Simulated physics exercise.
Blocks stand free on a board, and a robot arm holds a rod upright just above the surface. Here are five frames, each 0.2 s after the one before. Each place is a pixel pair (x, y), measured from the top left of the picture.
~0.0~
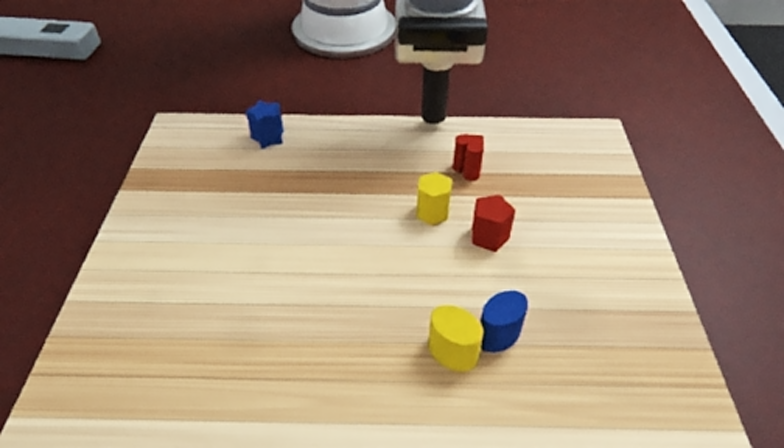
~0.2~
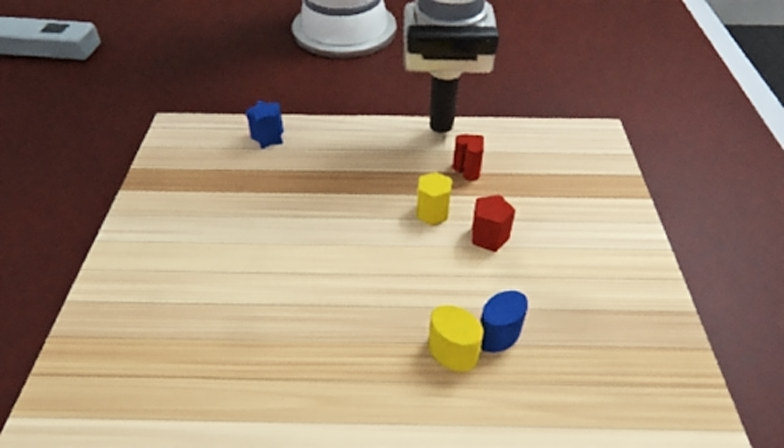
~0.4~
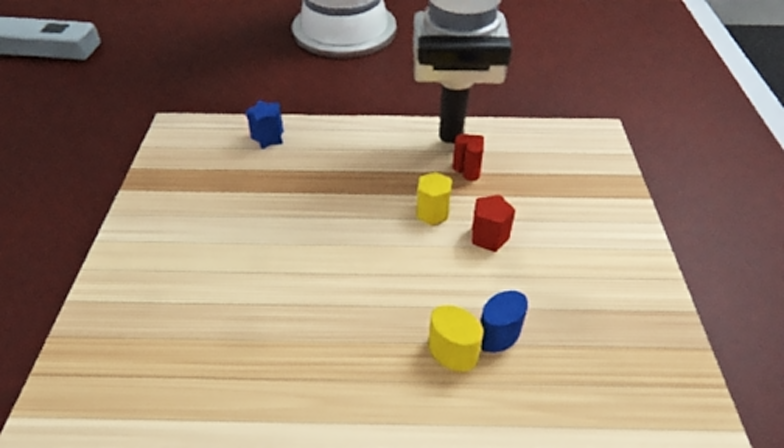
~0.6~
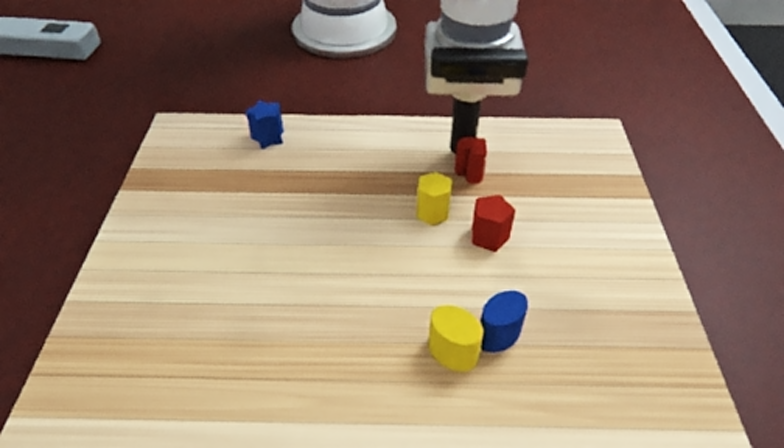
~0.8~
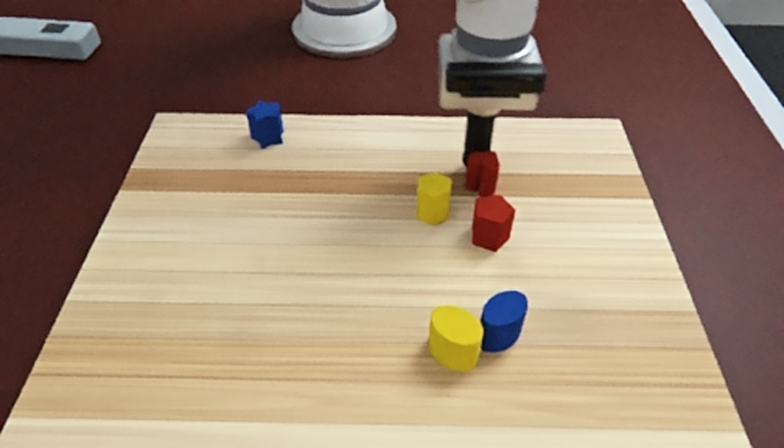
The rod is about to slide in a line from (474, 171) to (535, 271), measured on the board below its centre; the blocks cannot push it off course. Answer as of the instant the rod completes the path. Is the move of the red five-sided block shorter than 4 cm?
Yes, that is how it ends up.
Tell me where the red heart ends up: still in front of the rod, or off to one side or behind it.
I'd say it is still being pushed.
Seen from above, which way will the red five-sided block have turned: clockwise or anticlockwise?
Rotation: Clockwise.
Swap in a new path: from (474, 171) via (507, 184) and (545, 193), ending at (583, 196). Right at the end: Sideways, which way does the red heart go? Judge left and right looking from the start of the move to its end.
Goes right.
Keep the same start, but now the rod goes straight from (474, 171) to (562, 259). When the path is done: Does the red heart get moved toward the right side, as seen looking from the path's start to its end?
In short: Yes.
On the path given first. One third of the way, rod at (495, 193); red heart at (508, 191).
Two thirds of the way, rod at (515, 226); red heart at (531, 227); red five-sided block at (494, 230), turned 80° clockwise.
At the end, rod at (537, 262); yellow hexagon still; red heart at (558, 266); red five-sided block at (494, 231), turned 80° clockwise.
